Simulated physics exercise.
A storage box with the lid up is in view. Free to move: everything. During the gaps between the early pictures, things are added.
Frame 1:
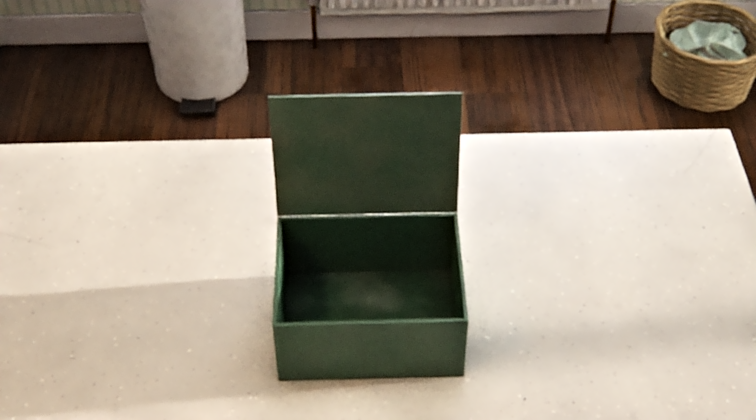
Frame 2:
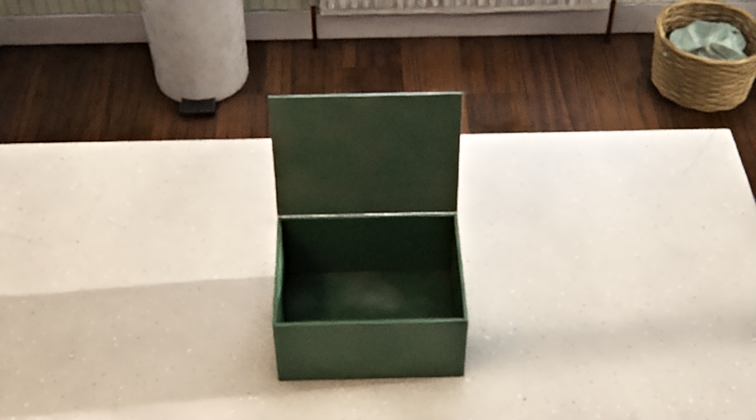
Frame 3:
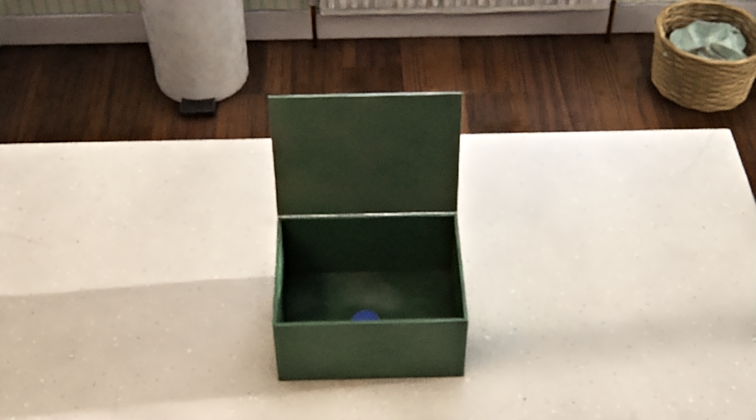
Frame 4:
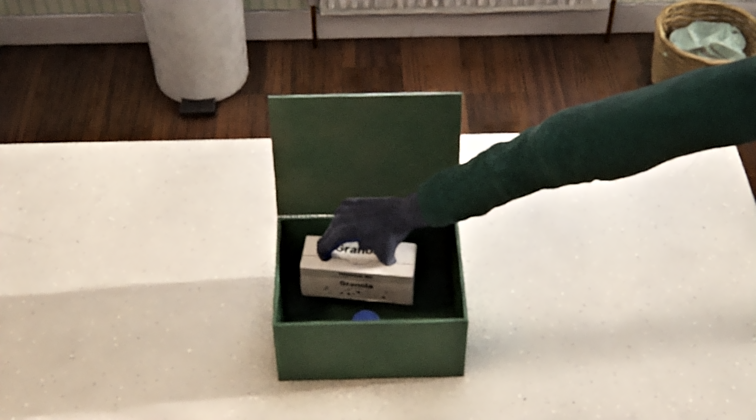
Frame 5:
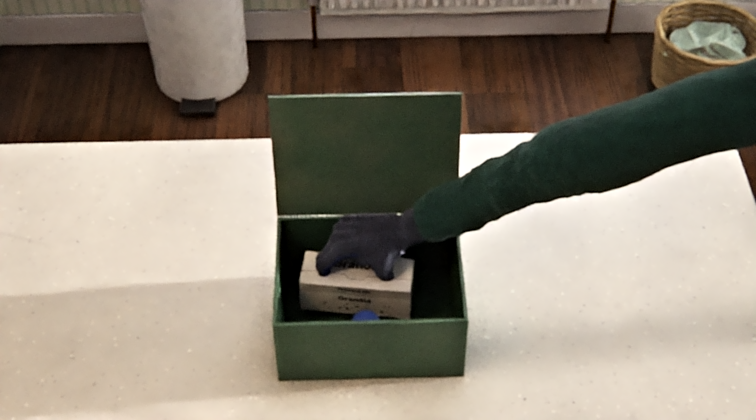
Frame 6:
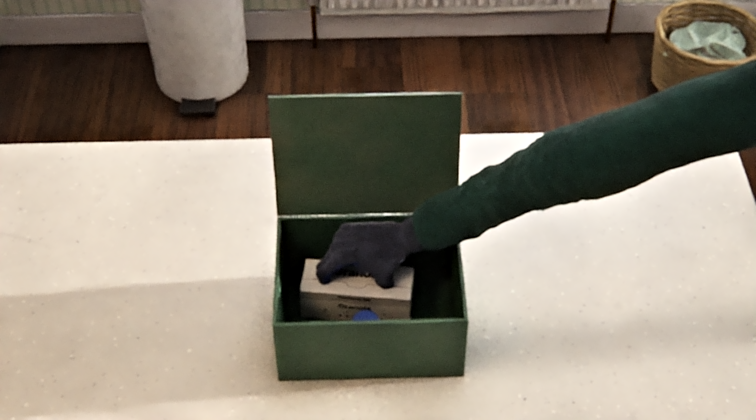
On a pale tabletop, an open green box sat empty until a small blue object appeared inside, and then a dark-gloved hand reached in from the right and lowered a white carton into it.
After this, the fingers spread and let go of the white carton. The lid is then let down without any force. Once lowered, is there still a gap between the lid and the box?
The lid lowers completely.
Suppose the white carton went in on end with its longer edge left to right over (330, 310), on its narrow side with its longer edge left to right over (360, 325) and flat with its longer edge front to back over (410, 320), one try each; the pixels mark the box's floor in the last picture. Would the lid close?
Going through the three tries, the lid hangs open, then settles all the way, then settles all the way.
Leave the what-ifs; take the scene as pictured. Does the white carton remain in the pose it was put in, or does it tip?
Looking at the last picture, it is left as set.
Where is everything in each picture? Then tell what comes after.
The last thing is not in view yet, in the first picture.
The last thing is not in view yet, in the second picture.
The last thing is not in view yet, in the third picture.
On its way; white carton (359, 270), in the fourth picture.
On its way; white carton (357, 285), in the fifth picture.
Put in, still held; white carton (357, 293), in the sixth picture.
Then, 1.40 s past the last view, lid 72° above the rim.
Then, 2.00 s past the last view, lid 27° above the rim.
Finally, lid shut; both still in place. Final places as the last picture's camera would see them, white carton near (357, 293).
